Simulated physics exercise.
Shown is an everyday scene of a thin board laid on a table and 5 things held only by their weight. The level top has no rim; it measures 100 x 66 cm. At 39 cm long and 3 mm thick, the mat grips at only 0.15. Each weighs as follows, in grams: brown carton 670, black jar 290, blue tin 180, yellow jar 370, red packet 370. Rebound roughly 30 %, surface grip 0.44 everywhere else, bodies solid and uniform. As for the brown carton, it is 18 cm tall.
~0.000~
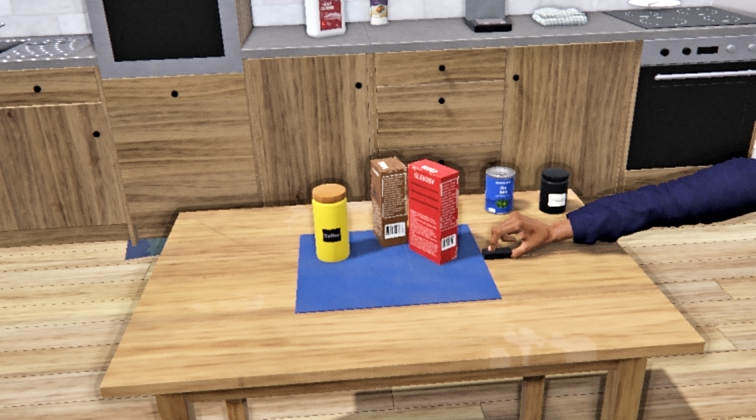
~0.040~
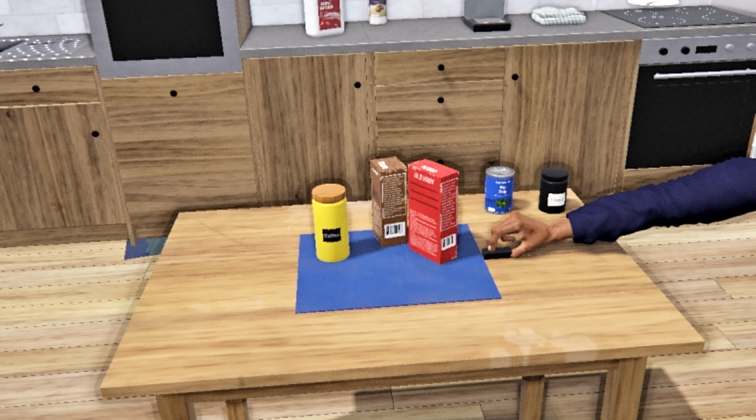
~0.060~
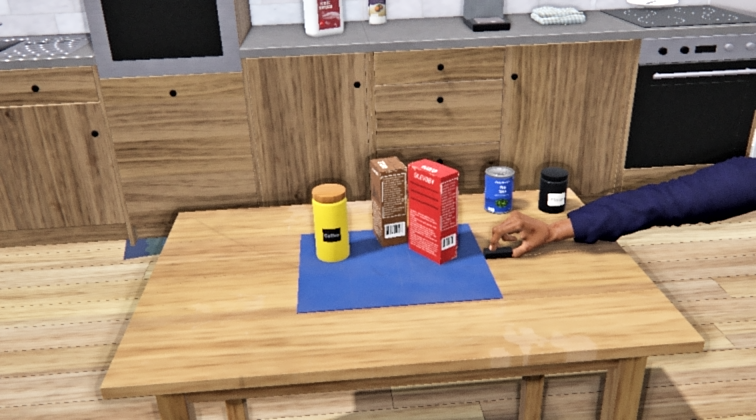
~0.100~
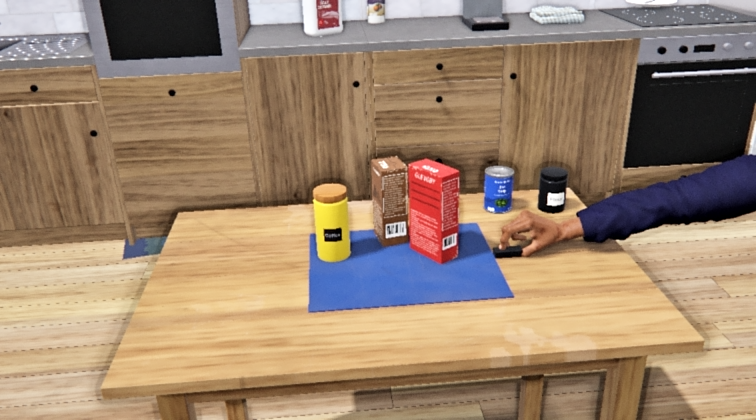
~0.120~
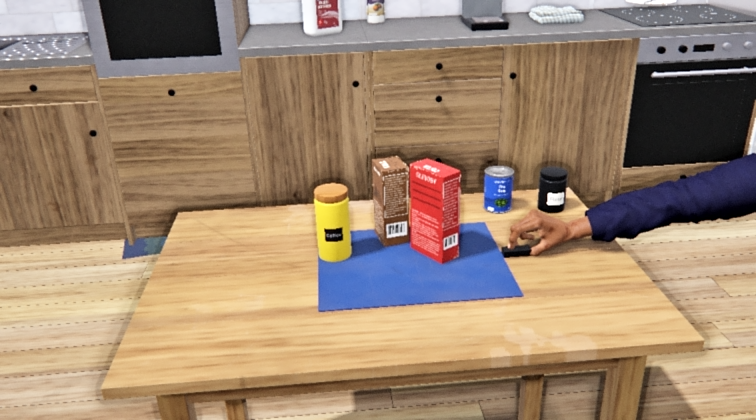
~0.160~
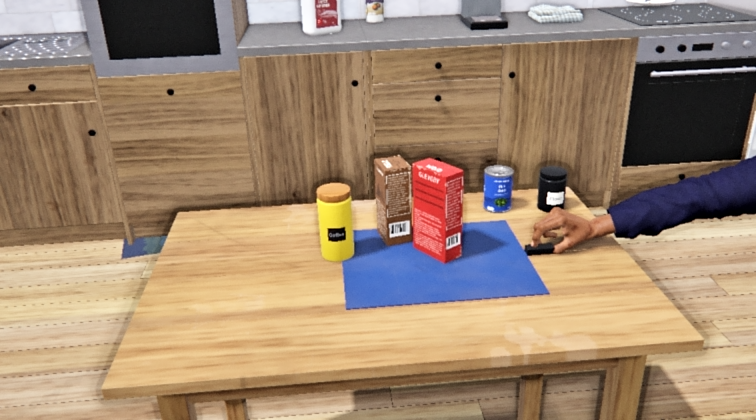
A hand slides the blue mat rightward beneath the containers, which shift only very slightly.
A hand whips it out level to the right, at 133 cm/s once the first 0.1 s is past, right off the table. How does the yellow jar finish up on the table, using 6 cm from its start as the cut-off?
The yellow jar remains near its start.
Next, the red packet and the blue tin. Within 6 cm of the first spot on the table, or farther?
As for the red packet, it winds up somewhere else, and the blue tin remains where it was.
After 0.26 s, 23 cm of pull; yellow jar slid 2 cm near (342, 222); red packet slid 4 cm; brown carton slid 4 cm.
After 0.46 s, 49 cm of pull; yellow jar slid 2 cm near (340, 223); brown carton leaning 9°; red packet slid 12 cm.
After 0.66 s, 76 cm of pull; yellow jar slid 2 cm near (340, 223); red packet leaning 9°; brown carton slid 6 cm.
After 1.16 s, 92 cm of pull; yellow jar slid 2 cm near (340, 223); red packet leaning 3°; brown carton slid 6 cm.
At rest (2.5 s), not toppled but over 6 cm from the start, brown carton and red packet; the other 3 in place, give or take 6 cm. Seen from the same camera at the end, yellow jar near (340, 223).
